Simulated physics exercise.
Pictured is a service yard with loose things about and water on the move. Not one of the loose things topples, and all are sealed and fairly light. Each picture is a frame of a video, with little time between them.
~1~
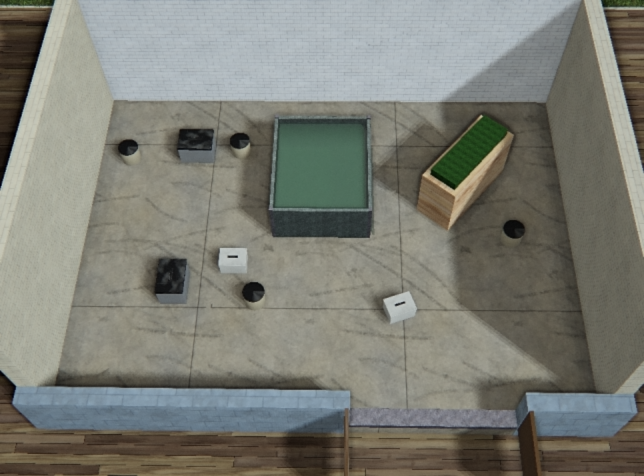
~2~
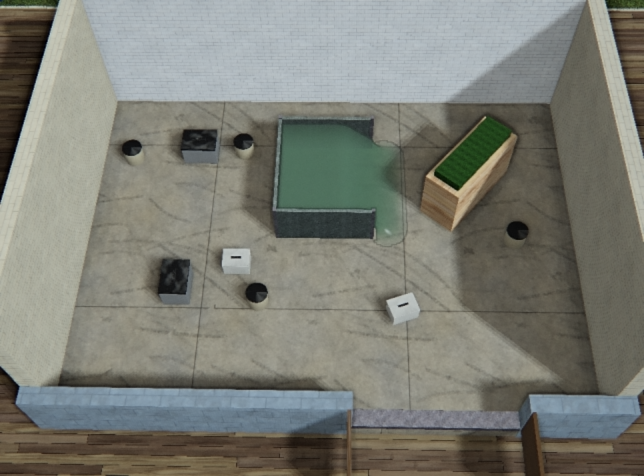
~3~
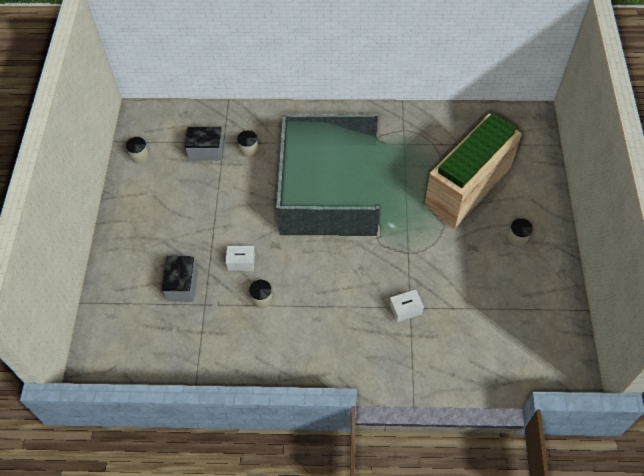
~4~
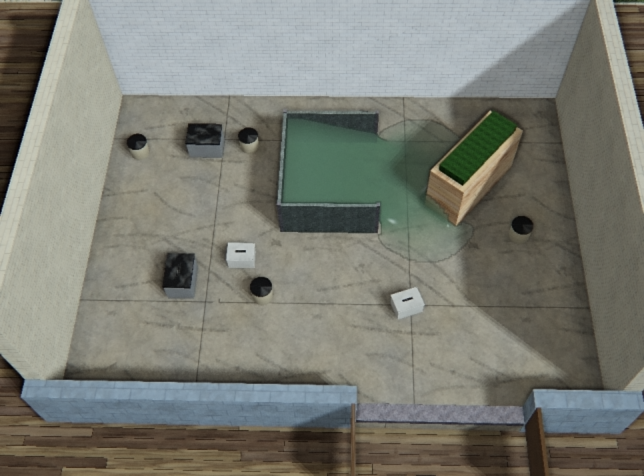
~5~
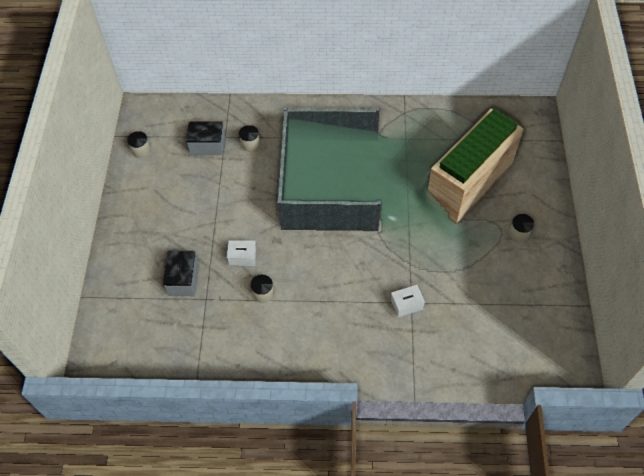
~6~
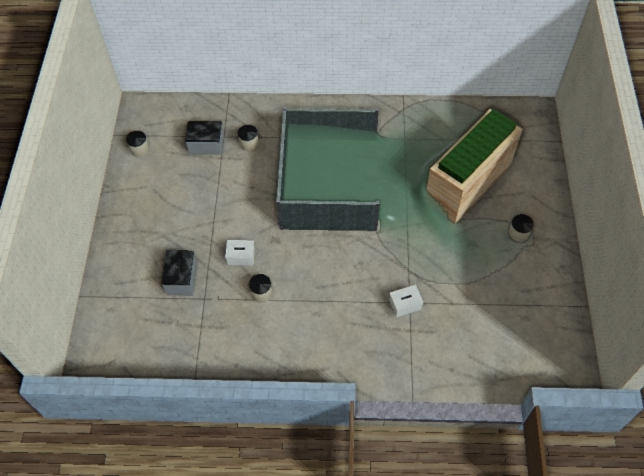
Walled service yard seen from above, green water pouring from a tank's open right side and spreading around a wooden planter.
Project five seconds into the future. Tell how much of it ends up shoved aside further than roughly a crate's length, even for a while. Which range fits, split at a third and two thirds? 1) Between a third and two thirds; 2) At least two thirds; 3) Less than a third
3, less than a third.
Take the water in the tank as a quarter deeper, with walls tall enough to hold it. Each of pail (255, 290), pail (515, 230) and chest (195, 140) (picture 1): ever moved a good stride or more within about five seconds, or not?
The first came up short, the next did it, and the last came up short.
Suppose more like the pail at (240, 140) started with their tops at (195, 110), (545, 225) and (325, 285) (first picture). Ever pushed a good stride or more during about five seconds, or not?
Twin one: Slides well clear; twin two: Slides well clear; twin three: Barely shifts.
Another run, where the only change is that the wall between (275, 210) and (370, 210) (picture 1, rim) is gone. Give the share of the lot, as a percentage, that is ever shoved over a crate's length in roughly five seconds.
Near 40 in a hundred.
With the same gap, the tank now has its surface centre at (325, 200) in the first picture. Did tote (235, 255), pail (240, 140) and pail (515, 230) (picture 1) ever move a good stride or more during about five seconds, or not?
The three, one by one: Short of that, short of that and past that mark.
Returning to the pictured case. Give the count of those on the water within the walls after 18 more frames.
The answer would be 1.
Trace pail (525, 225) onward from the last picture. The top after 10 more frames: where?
It should end up around (571, 214).
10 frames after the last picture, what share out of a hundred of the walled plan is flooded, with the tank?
It comes to some 40 in a hundred.
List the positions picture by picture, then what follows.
A pail at (514, 229), on the bottom; a tote at (233, 257) rests on the ground; 0 of 8 have shifted, in the first frame.
A pail at (518, 230), on the bottom; a tote at (236, 257), on the bottom; 0 of 8 have shifted, in the second frame.
A pail at (522, 227) rests on the ground; a tote at (240, 254), on the bottom; 0 of 8 have shifted, in the third frame.
A pail at (523, 225) rests on the ground; a tote at (241, 252) rests on the ground; 0 of 8 have shifted, in the fourth frame.
A pail at (523, 223) rests on the ground; a tote at (241, 249), on the bottom; 0 of 8 have shifted, in the fifth frame.
A pail at (523, 223), on the bottom; a tote at (240, 249), on the bottom; 0 of 8 have shifted, in the sixth frame.
A moment on, 0 of 8 are well off their spots; 0 afloat.
Next, 1 of 8 are well off their spots; 1 afloat.
Later, 1 of 8 are well off their spots; 1 afloat.
In the end, 1 of 8 are well off their spots, and 1 have been at some point; 0 afloat.
